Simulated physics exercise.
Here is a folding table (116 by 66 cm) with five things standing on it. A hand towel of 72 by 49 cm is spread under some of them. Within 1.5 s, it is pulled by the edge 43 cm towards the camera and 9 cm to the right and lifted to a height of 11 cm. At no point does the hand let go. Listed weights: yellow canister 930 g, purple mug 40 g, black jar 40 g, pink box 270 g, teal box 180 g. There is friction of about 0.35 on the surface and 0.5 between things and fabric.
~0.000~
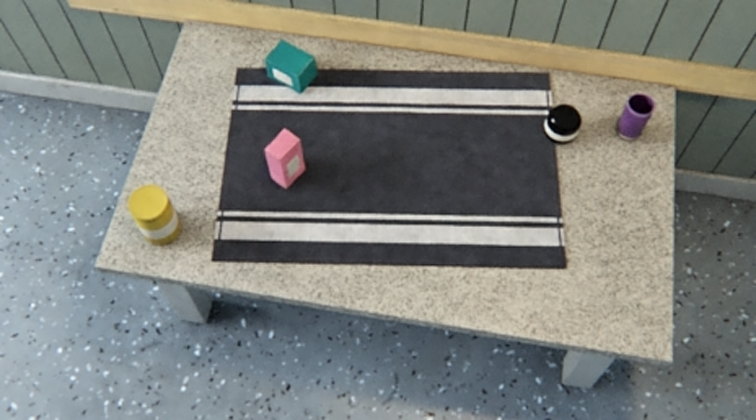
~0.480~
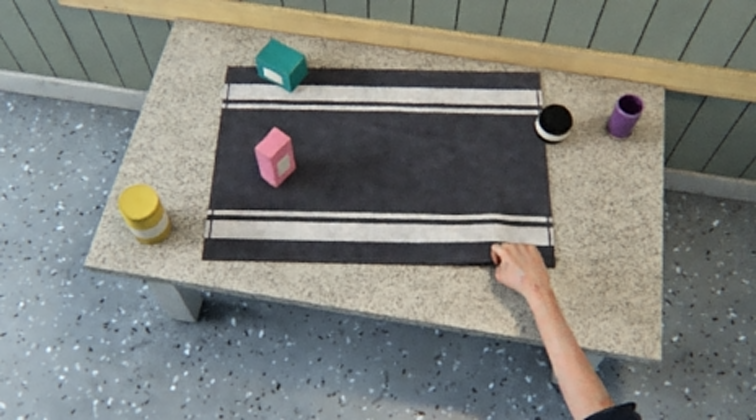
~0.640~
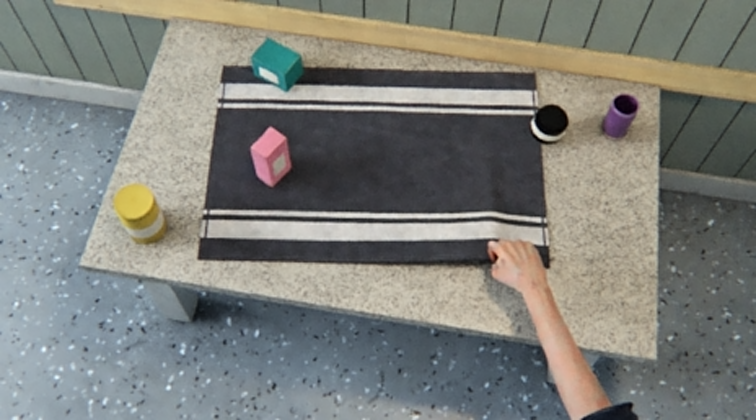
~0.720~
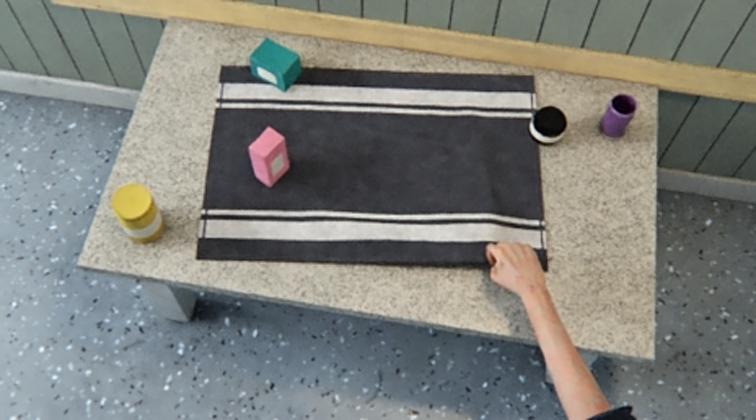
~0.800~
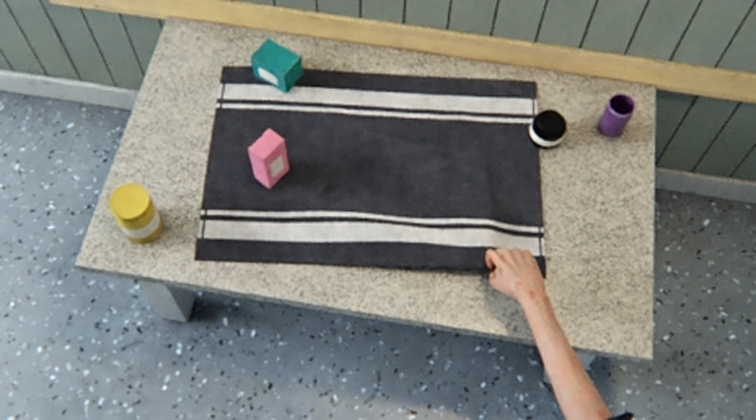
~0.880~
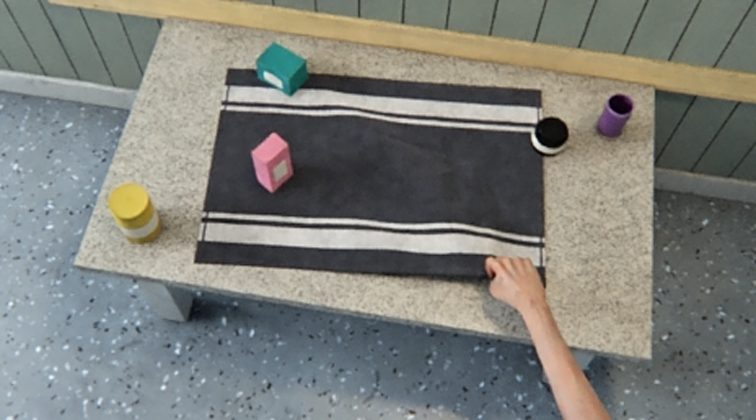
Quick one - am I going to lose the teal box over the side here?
No, it stays on top.
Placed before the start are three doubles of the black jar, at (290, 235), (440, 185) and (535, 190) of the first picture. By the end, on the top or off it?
First leaves the top, second leaves the top, third leaves the top.
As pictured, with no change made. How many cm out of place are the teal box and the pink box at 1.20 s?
Teal box 15 cm, pink box 10 cm.
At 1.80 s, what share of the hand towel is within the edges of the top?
Around 55 percent.
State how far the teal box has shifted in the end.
Roughly teal box 45 cm.
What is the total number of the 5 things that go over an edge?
Total: 2.
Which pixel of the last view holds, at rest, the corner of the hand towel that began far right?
Around pixel (656, 330).
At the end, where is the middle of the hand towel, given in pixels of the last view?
Centre in the last view: Approx. (453, 320).
At 1.2 s, 100 % of the hand towel is still over the top; teal box 13 cm off its start, black jar 19 cm off its start, pink box 9 cm off its start.
At 1.5 s, 75 % of the hand towel is still over the top; teal box 26 cm off its start, black jar 37 cm off its start, pink box 21 cm off its start.
At 1.8 s, 55 % of the hand towel is still over the top; teal box 36 cm off its start at (384, 157), black jar 51 cm off its start at (640, 335), pink box 31 cm off its start at (341, 263).
At 2.1 s, 45 % of the hand towel is still over the top; teal box 43 cm off its start, black jar over the edge, pink box 41 cm off its start.
At 3.7 s, 45 % of the hand towel is still over the top; teal box 44 cm off its start at (406, 187), black jar over the edge, pink box over the edge.
